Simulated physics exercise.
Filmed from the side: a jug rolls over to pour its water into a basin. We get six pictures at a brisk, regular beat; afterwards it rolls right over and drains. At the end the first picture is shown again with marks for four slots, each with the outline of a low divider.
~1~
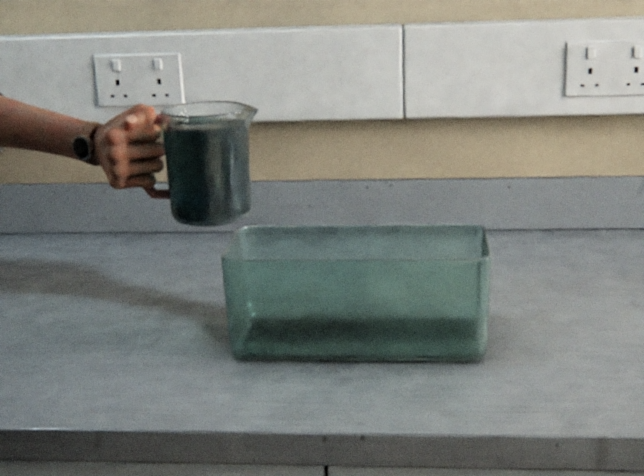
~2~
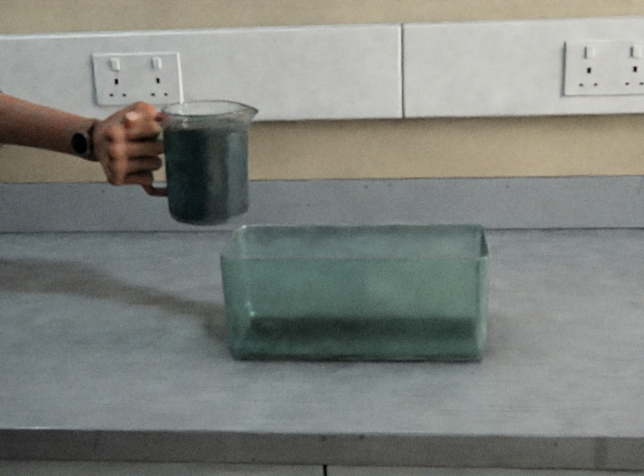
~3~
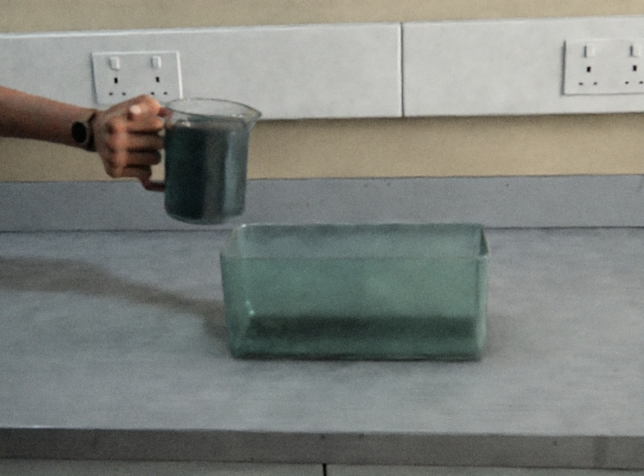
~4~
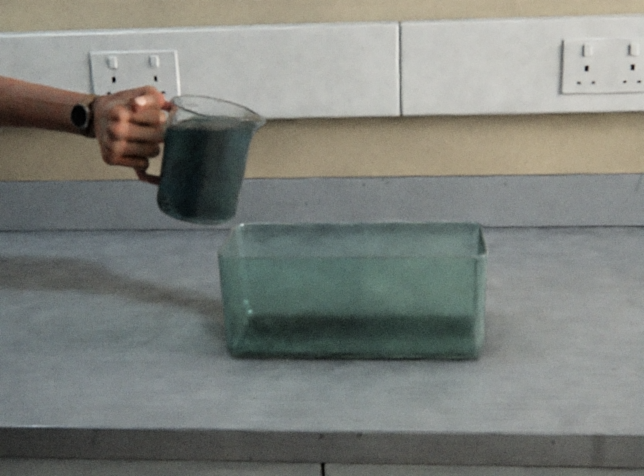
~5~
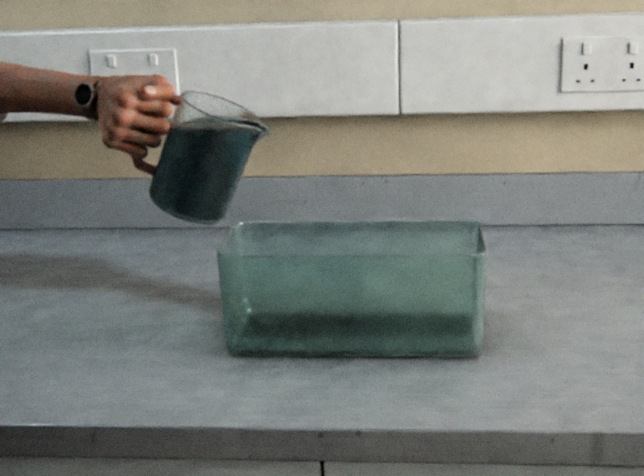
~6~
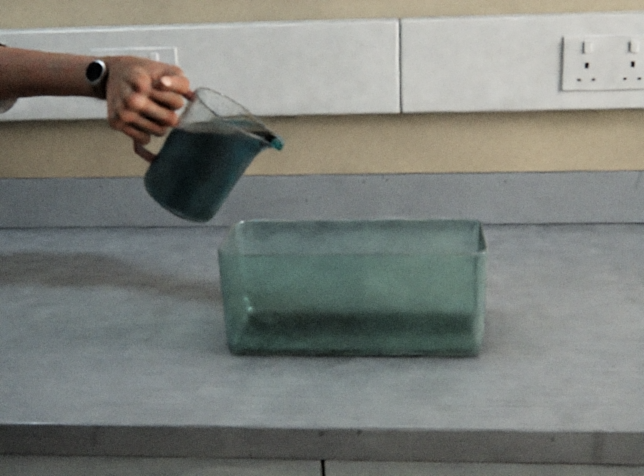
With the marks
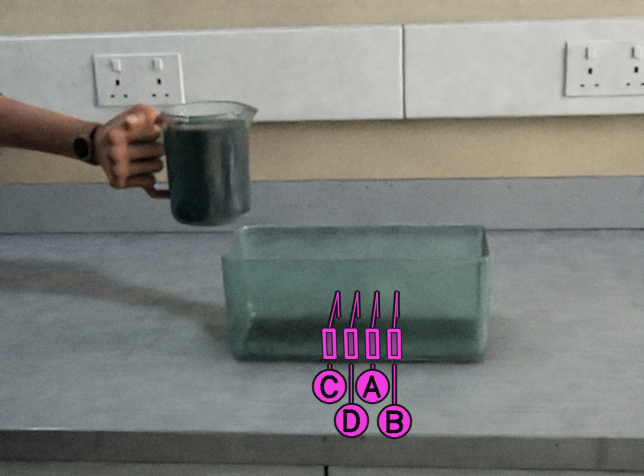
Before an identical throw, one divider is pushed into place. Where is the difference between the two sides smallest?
Position C.
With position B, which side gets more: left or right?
The left one.
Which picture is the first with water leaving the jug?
Picture 6.
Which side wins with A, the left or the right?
The left one.
On the marked copy, A at (372, 364); B at (394, 365); C at (329, 364); D at (351, 364).
With A, about 88 % ends left of the wall and 11 % right of it.
With B, about 86 % ends left of the wall and 13 % right of it.
With C, about 53 % ends left of the wall and 47 % right of it.
With D, about 75 % ends left of the wall and 23 % right of it.
